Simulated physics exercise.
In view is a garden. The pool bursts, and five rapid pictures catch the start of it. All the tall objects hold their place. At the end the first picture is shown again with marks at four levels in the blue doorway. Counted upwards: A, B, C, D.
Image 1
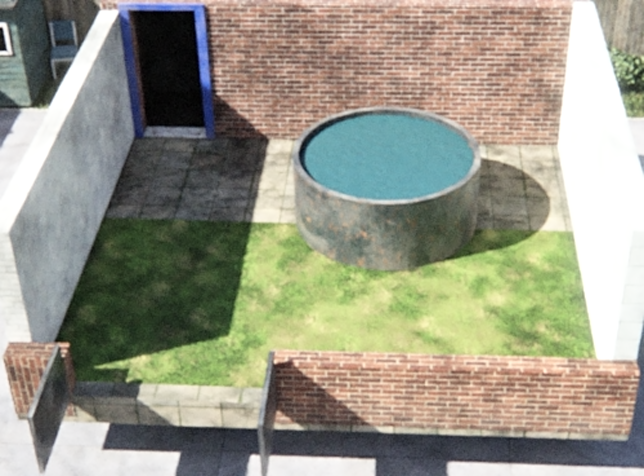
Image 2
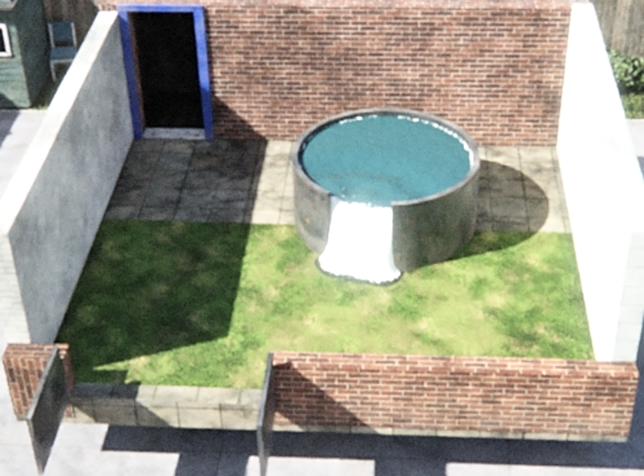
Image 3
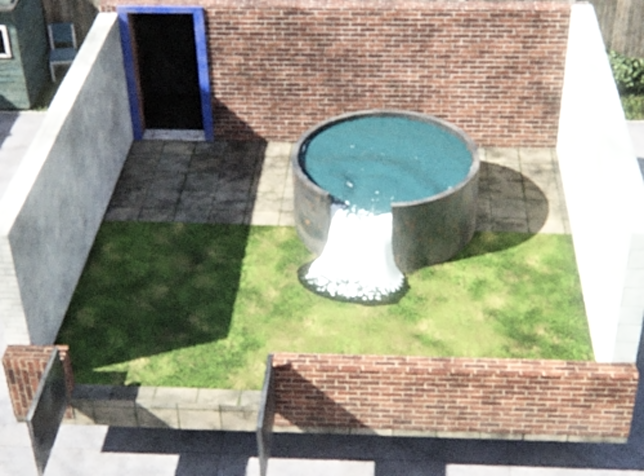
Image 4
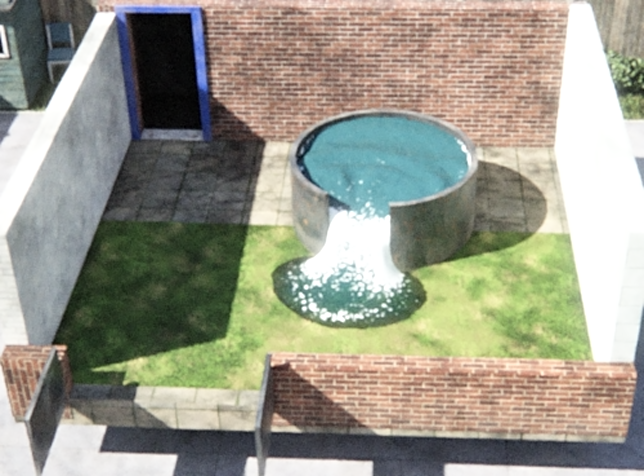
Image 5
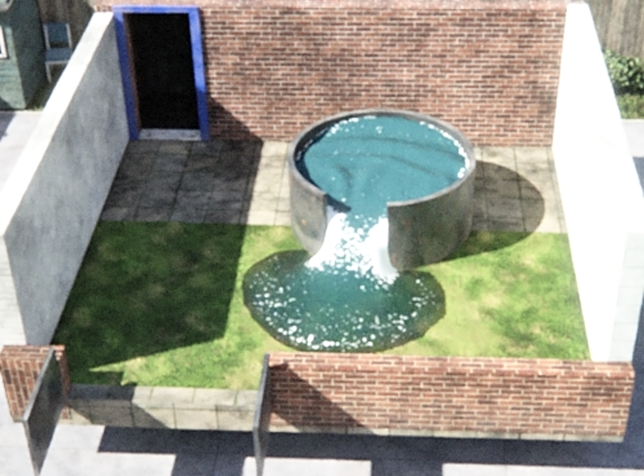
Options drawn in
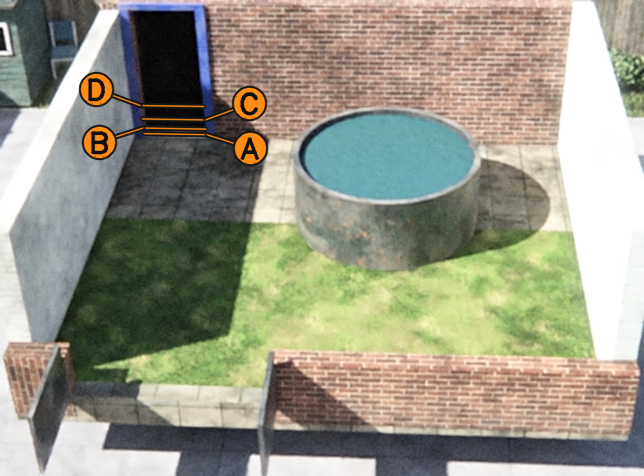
Water poured out through the front side of a round, full pool in a walled garden, then spread over the grass in a widening, foam-flecked puddle while the walls and blue doorway stayed put.
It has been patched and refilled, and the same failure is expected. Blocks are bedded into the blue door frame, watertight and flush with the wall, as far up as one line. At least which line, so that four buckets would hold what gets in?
A will do.
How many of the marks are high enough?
All of them.
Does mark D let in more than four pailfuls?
No, that is safe.
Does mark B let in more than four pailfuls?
No.
On the marked copy, A at (175, 134); B at (174, 128); C at (173, 119); D at (172, 106); from the bottom up A, B, C, D.
With A, nothing gets over.
With B, nothing gets over.
With C, nothing gets over.
With D, nothing gets over.
